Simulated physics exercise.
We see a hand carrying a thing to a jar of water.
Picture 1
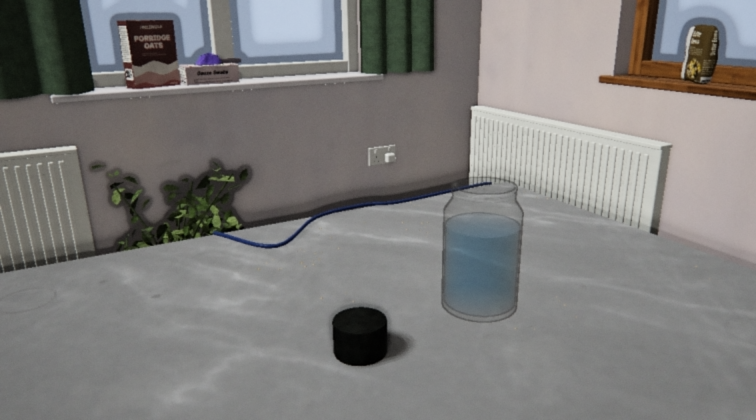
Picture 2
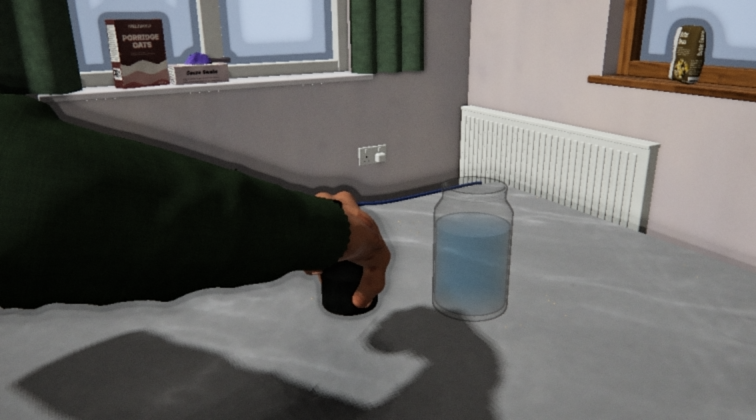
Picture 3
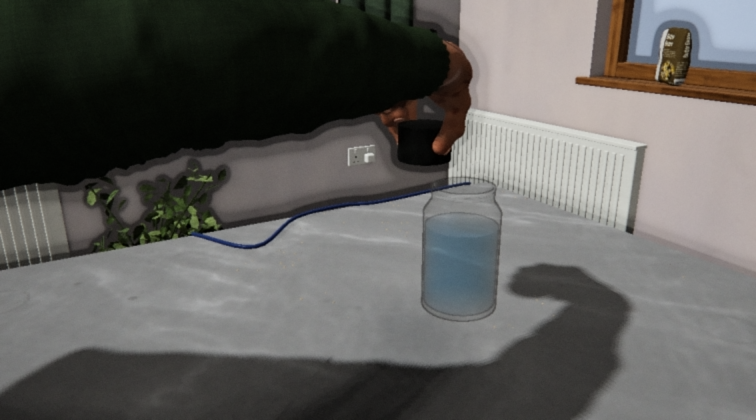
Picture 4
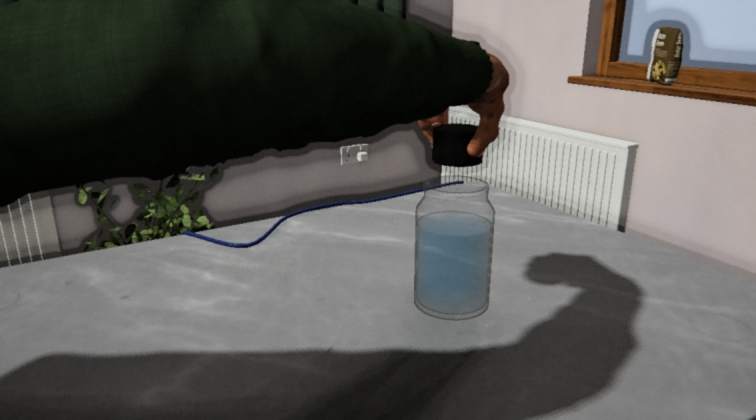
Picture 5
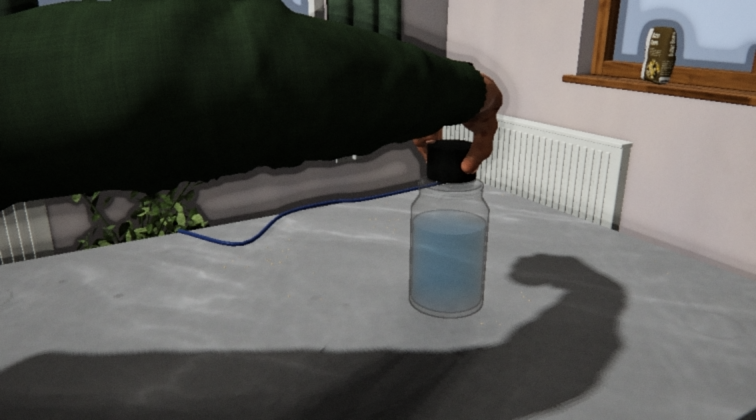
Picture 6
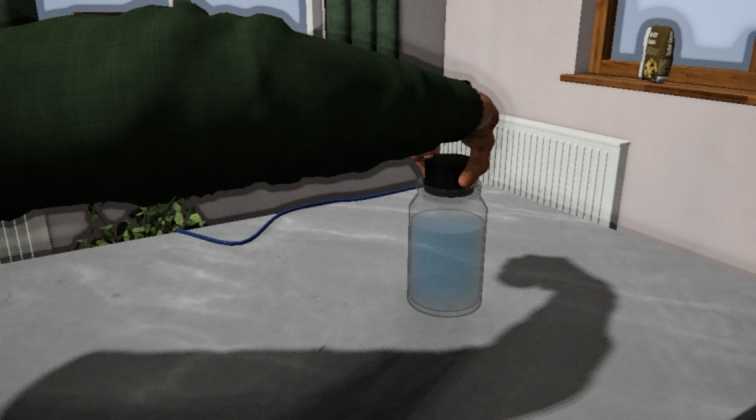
A hand in a dark green sleeve picked up a small black cylinder from the grey tabletop, carried it right over a clear jar of water, and lowered it to the jar's mouth.
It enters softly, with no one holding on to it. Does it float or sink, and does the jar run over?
Object: Under; jar: No spill.
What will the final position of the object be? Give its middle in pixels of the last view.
I'd say somewhere about (445, 280).
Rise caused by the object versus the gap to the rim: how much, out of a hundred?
Around 40 percent.
A moment on, the iron weight enters the water; the jar is about three quarters full.
Further on, the iron weight goes on down; the jar is about three quarters full.
When it is over, the iron weight rests at the bottom; the jar is about three quarters full; none went over.
